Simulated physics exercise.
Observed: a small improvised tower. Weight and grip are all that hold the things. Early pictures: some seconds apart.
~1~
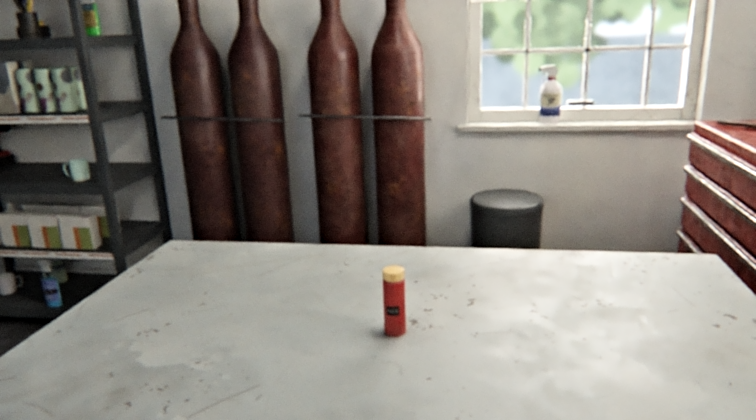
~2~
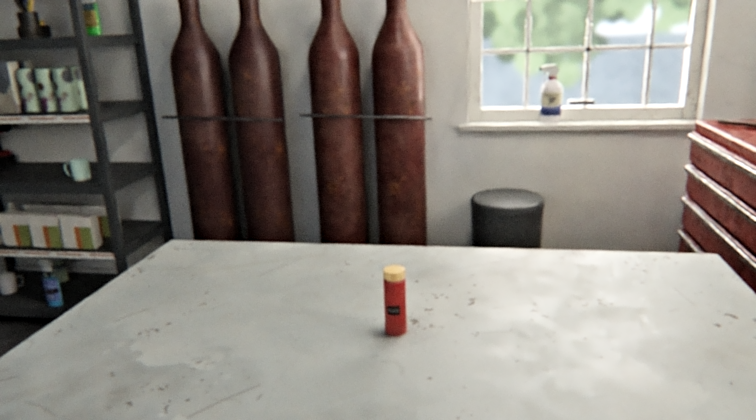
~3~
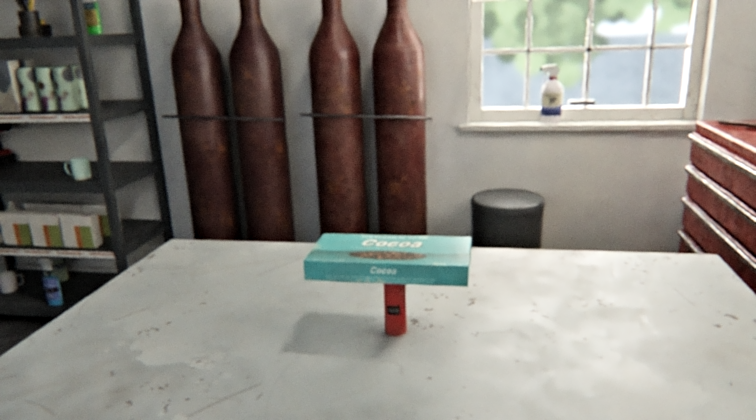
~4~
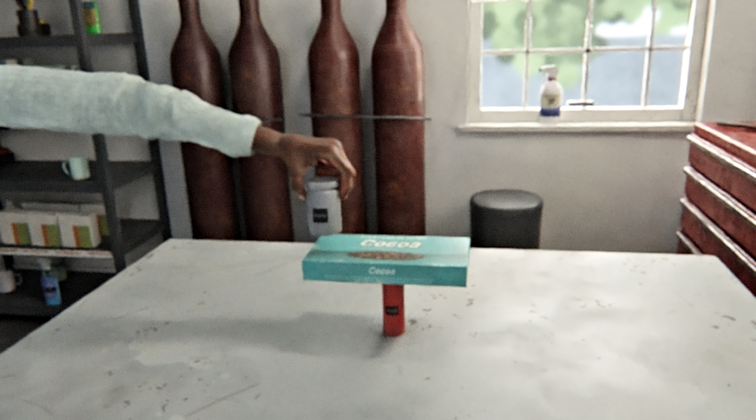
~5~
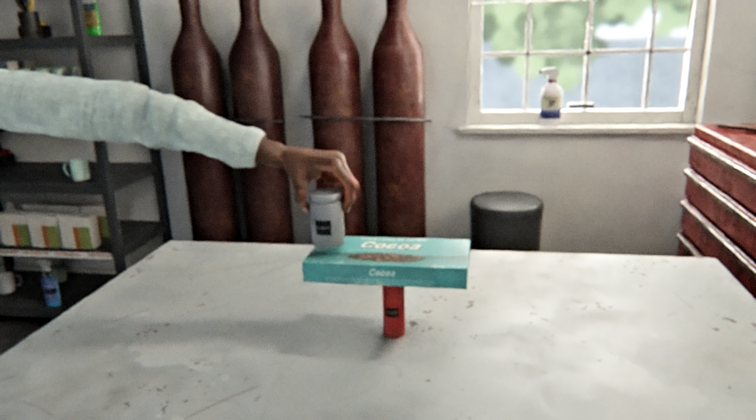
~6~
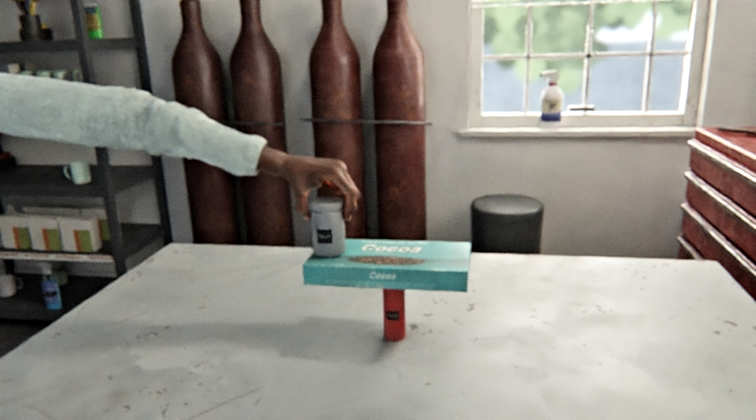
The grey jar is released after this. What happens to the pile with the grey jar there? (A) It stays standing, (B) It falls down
B, it falls down.
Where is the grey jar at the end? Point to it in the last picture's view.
About (281, 317).
Then, 0.50 s later than the last frame, grey jar now fallen; turquoise packet tilted by 67°.
Then, 0.90 s later than the last frame, turquoise packet now fallen; red shaker tilted by 58°.
When it is over, fallen, red shaker, turquoise packet and grey jar. End places, in pixels of the last picture, grey jar near (281, 317). The stack loses its balance.
